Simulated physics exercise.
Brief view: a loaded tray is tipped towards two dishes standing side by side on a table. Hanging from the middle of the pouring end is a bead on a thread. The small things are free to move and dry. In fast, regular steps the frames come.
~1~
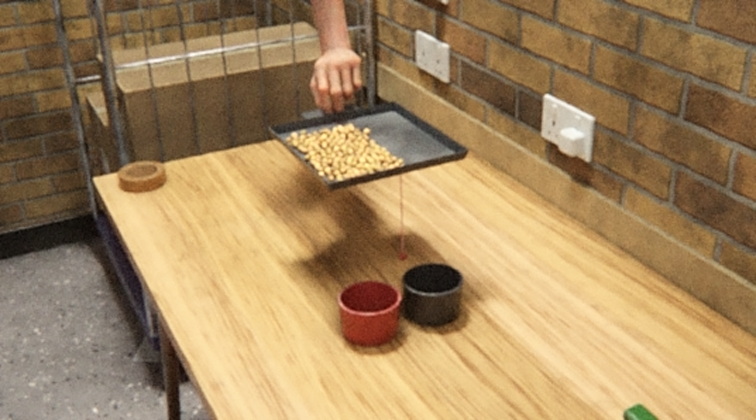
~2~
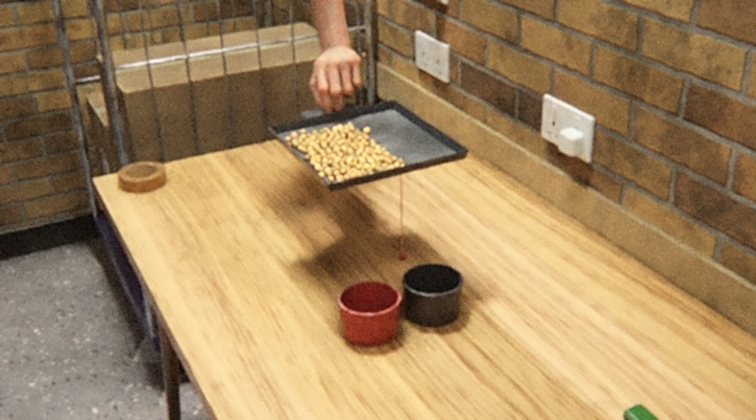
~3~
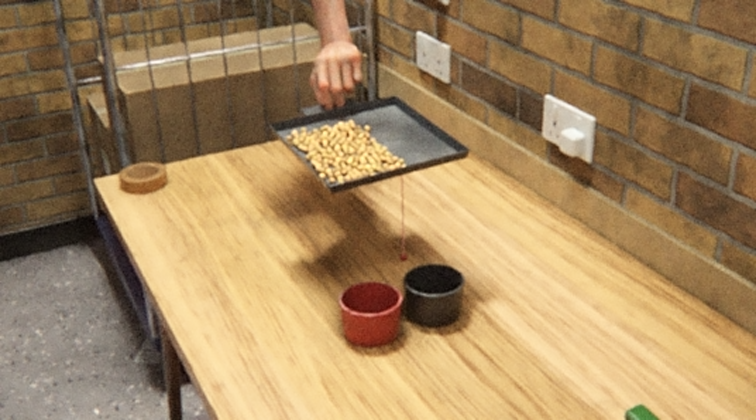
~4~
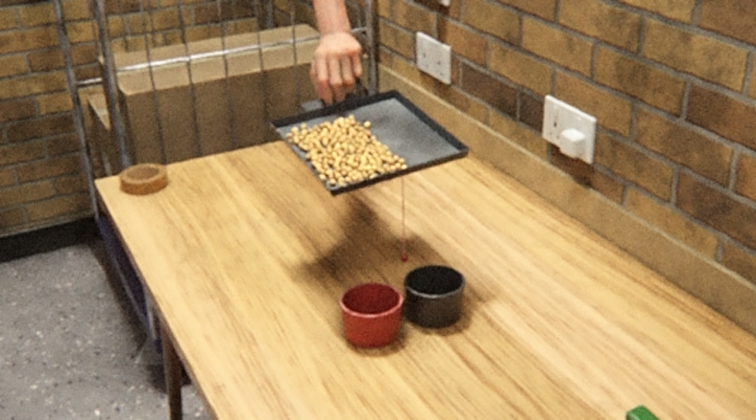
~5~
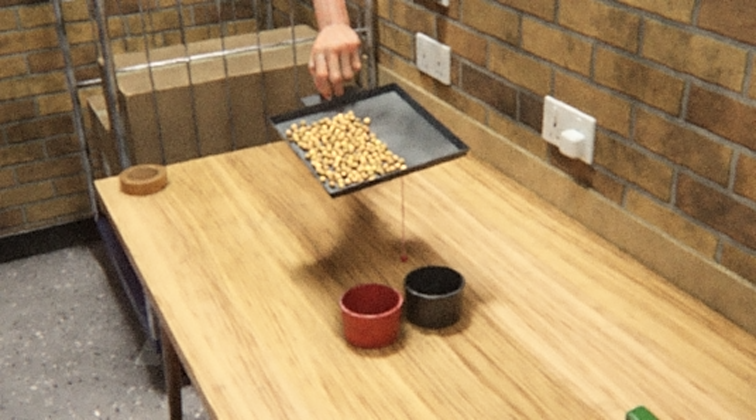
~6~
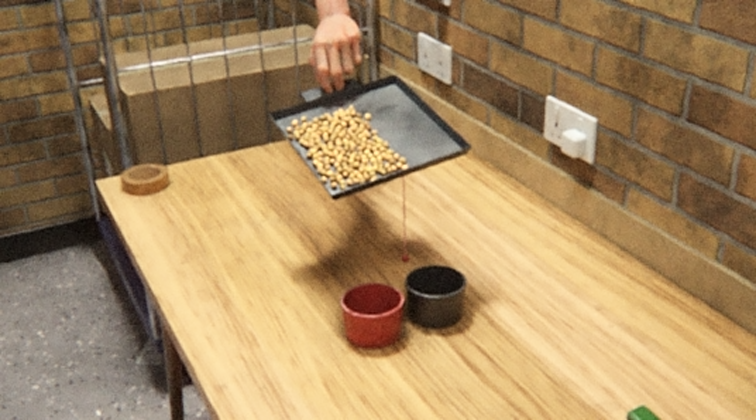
In this clip, a hand holds a dark tray of dried chickpeas above a red dish and a black dish on a wooden table, gradually tilting it so its front edge dips slightly at the left corner.
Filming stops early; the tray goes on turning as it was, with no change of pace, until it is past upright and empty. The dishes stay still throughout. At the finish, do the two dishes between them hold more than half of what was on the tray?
No.
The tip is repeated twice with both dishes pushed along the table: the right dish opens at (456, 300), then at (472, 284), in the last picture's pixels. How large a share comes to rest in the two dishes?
Roughly 0% first, roughly 0% second.
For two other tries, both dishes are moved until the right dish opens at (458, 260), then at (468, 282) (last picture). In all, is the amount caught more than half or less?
In order, they'd catch a minor share, and next a minor share.
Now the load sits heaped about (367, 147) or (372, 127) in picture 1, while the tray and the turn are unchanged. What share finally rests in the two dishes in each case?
It comes to about 30 per cent the first time and about 30 per cent the second.
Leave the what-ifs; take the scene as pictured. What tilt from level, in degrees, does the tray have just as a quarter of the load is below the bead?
About 90° of tilt.
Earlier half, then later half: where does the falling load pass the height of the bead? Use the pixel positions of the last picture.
(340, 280) for the early half, (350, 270) for the late half.
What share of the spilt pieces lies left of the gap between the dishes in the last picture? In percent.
That would be roughly 100 per cent.
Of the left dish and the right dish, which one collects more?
Winner: The left side.
Soon, tray tipped steeply; nearly all on the tray; a stray few in the left dish.
A while on, tray tipped right over; about a third on the tray; a small part in the left dish; a small part outside both; about a third in the air.
Towards the end, tray tipped past a quarter turn; about a third in the left dish; a stray few in the right dish; about two thirds outside both.
Finally, tray tipped past a quarter turn; about a third in the left dish; a stray few in the right dish; about two thirds outside both.
